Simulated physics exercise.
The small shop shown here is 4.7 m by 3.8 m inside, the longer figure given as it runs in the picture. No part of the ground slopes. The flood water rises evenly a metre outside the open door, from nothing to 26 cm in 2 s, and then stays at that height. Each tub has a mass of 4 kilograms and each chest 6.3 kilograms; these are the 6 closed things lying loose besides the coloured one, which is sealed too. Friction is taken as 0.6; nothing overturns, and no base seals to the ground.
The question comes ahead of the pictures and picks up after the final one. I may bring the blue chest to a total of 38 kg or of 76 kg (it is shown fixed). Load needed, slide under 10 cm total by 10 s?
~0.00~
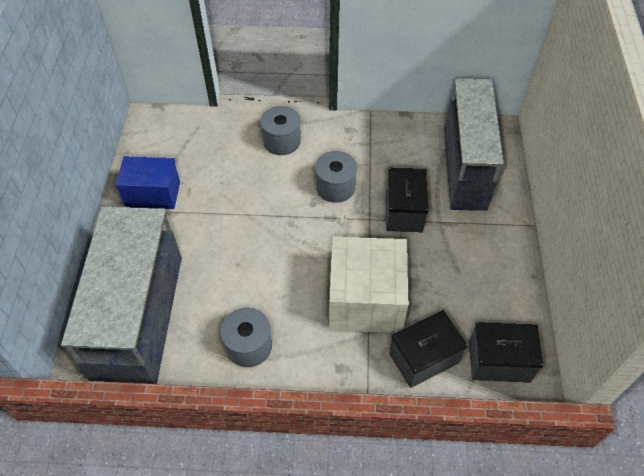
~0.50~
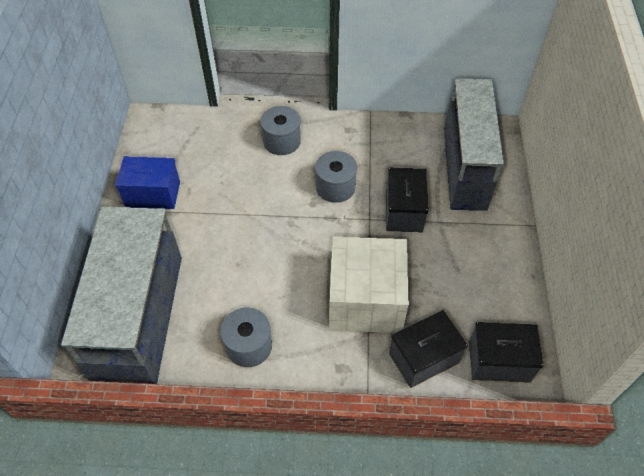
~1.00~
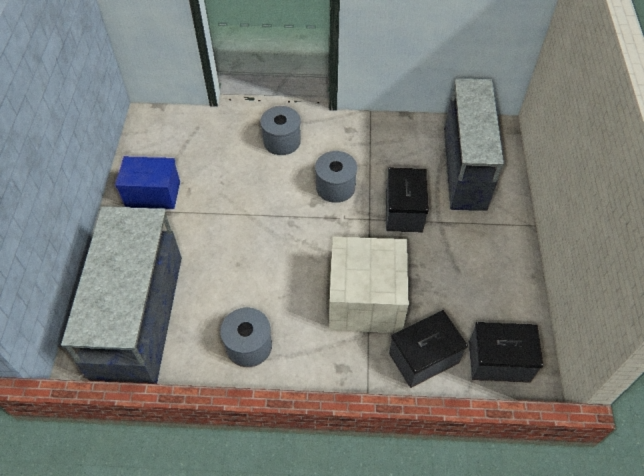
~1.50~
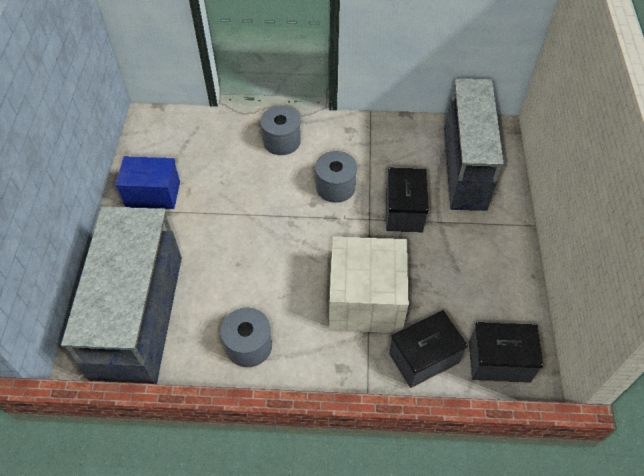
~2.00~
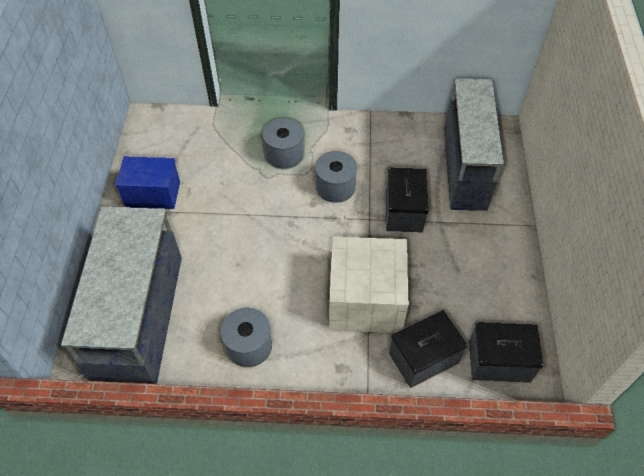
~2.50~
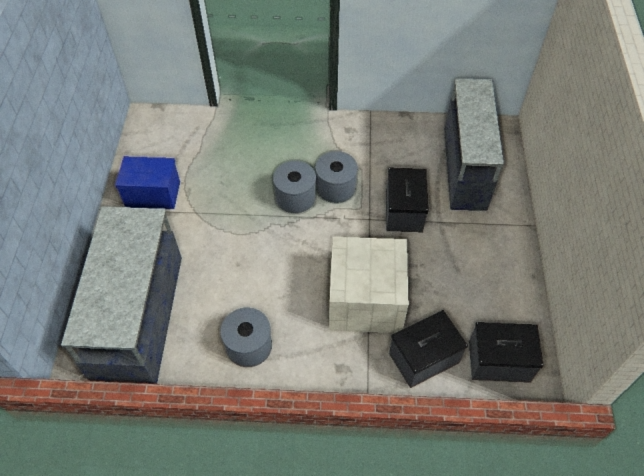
Small.
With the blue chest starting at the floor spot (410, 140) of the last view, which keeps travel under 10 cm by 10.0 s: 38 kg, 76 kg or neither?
Result: Both pass.
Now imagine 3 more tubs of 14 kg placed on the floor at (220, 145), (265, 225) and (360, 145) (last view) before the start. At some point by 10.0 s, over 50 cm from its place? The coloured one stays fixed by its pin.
Taking them in order, the first is beyond the line, the second beyond the line and the third inside the line.
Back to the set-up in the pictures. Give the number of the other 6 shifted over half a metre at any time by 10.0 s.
Count: 6.
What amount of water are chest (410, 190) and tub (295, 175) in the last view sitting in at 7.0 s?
Close to 5 and 9 centimetres.
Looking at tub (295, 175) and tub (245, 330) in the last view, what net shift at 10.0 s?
In that order: 300 cm, 300 cm.
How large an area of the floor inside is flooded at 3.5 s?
8.5 m2.
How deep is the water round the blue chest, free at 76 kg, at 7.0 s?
Around 11 cm.
After 3.5 s the blue chest would be 0 cm from its start with 38 kg and 0 cm from its start with 76 kg; 6 cm of water round it then.
After 4.5 s the blue chest would be 0 cm from its start with 38 kg and 0 cm from its start with 76 kg; 8 cm of water round it then.
After 7.0 s the blue chest would be 0 cm from its start with 38 kg and 0 cm from its start with 76 kg; 11 cm of water round it then.
After 10.0 s the blue chest would be 0 cm from its start with 38 kg and 0 cm from its start with 76 kg; 12 cm of water round it then.
